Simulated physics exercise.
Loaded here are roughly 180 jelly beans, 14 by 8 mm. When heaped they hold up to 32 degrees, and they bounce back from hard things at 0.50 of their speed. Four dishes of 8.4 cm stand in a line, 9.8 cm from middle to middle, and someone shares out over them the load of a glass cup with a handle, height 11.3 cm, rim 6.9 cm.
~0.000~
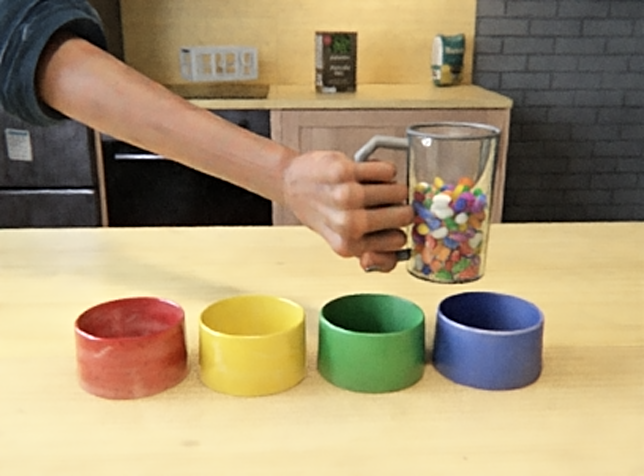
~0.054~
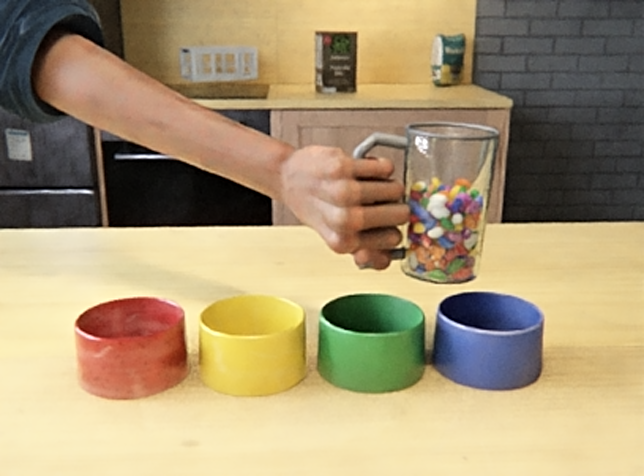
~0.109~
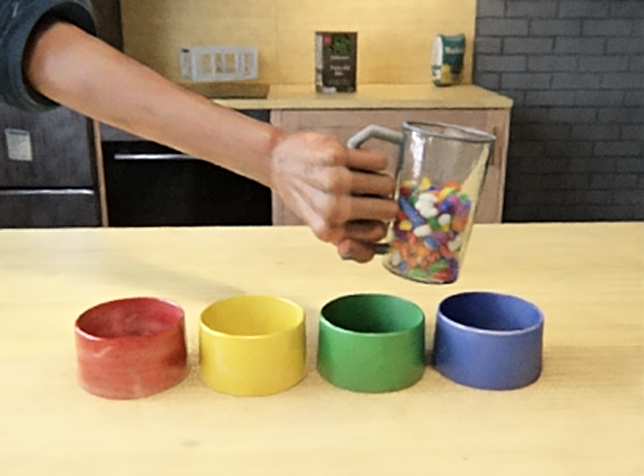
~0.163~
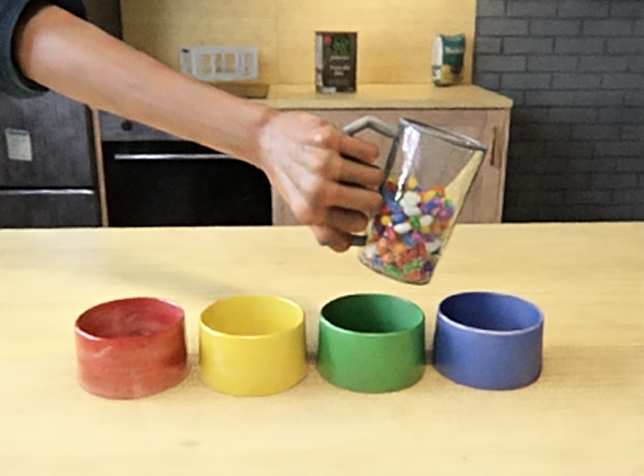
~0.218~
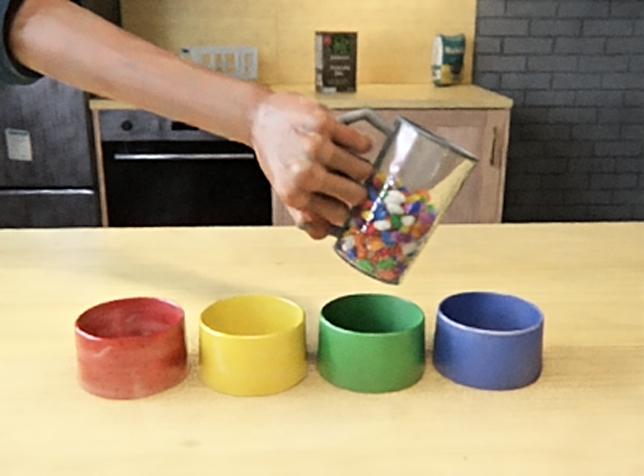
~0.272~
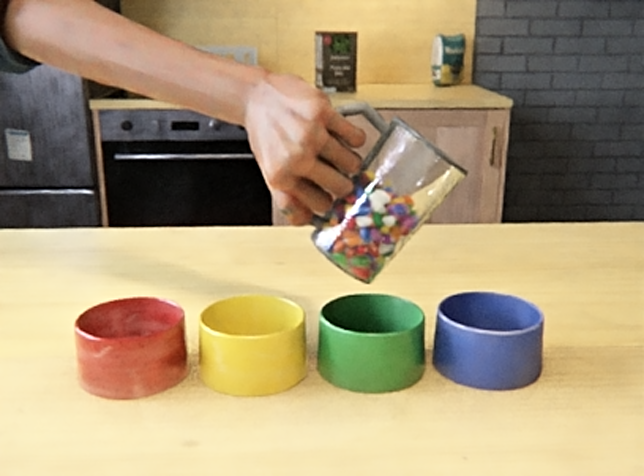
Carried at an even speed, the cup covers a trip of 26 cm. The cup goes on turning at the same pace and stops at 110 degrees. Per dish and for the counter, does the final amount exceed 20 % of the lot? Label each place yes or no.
Red dish: No. Blue dish: No. Green dish: No. Yellow dish: Yes. Counter: No.
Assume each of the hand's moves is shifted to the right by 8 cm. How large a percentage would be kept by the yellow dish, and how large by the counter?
Yellow 10, counter 30.
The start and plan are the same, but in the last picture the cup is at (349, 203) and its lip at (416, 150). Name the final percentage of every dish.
Then red 0, blue 0, green 0, and yellow 90.
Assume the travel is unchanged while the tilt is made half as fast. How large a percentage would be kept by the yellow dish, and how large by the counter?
Shares: Yellow dish 100, counter 0.
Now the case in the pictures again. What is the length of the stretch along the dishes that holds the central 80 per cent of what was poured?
I'd put it near 6 cm.
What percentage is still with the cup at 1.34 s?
Approx. 35 % - an estimate.
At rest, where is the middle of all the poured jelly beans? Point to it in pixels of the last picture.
After settling, the middle sits near (247, 347).
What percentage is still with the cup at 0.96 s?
About 70 %.
After 0.69 s, tilt 107 degrees; cup holds 100 %.
After 0.96 s, tilt 110 degrees; cup holds 70 %, green 5 %, yellow 20 %.
After 1.34 s, tilt 110 degrees; cup holds 35 %, green 5 %, yellow 55 %.
By 2.6 s all is still; red 0 %, blue 0 %, green 5 %, yellow 90 %, counter 10 %.
